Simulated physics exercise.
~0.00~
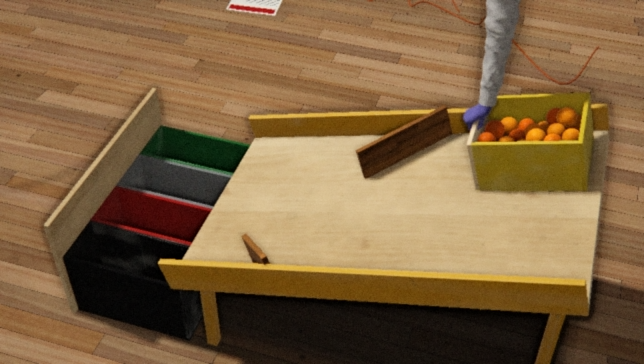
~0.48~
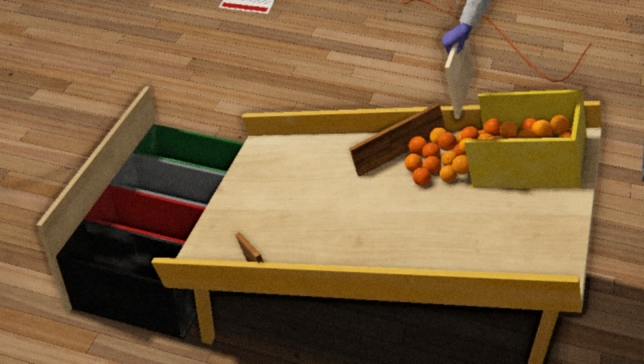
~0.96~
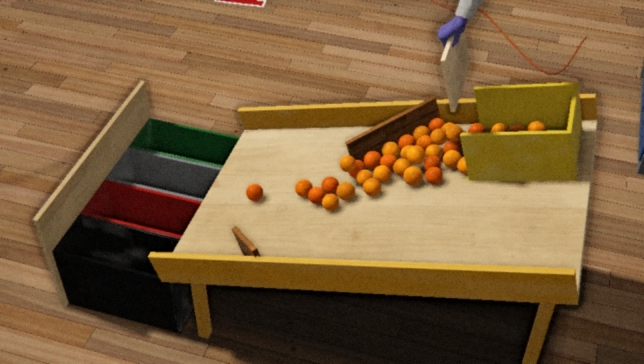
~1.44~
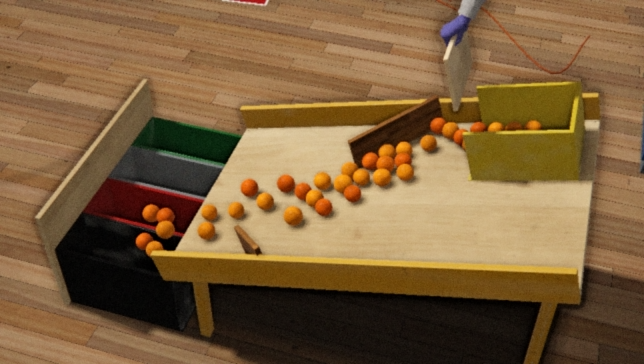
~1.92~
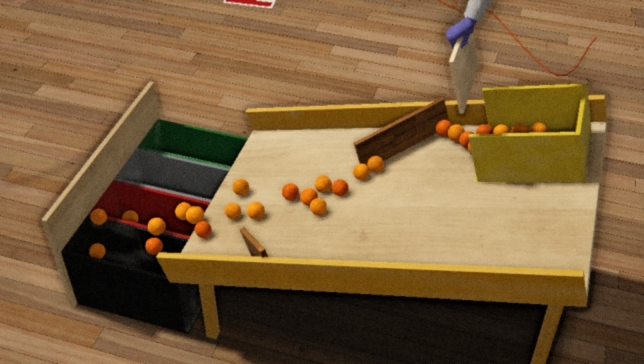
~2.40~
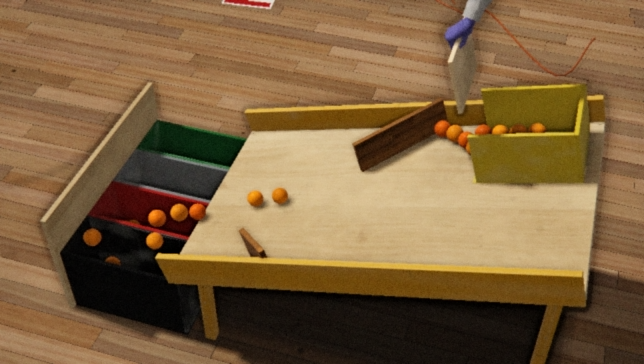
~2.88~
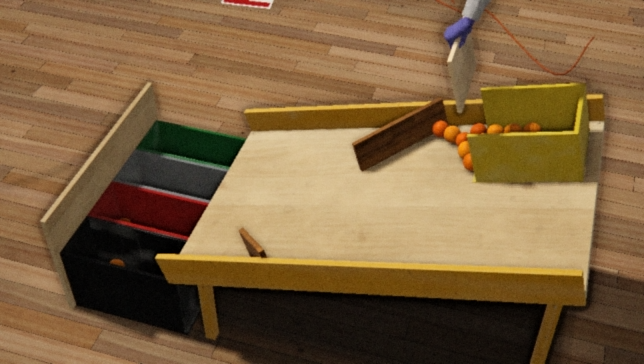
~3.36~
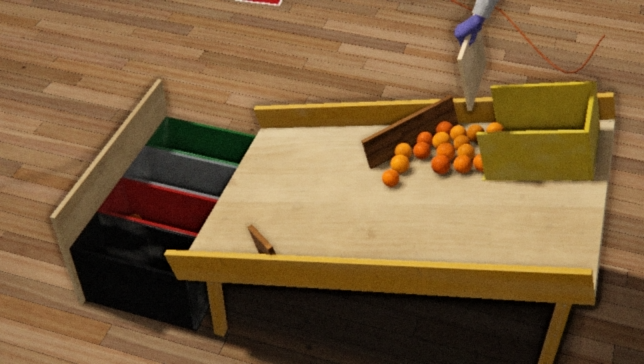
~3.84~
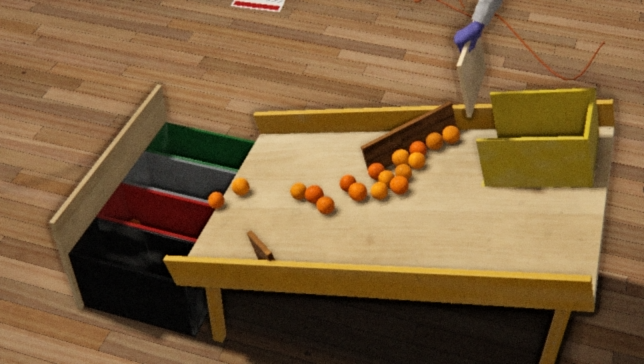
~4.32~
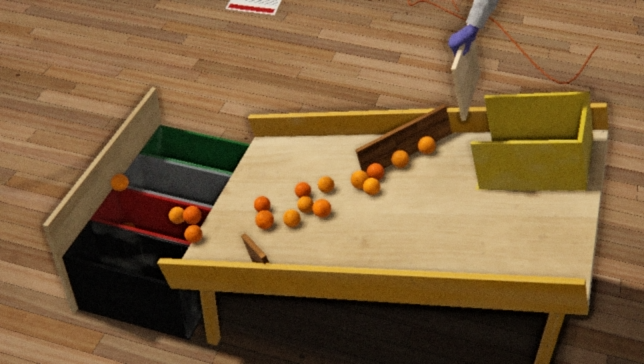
A gloved hand lifted a gate from the yellow pen, and oranges spilled left down the table past angled boards, dropping into the black tote and red tub in two bursts, with the pen empty and some still rolling at the end.
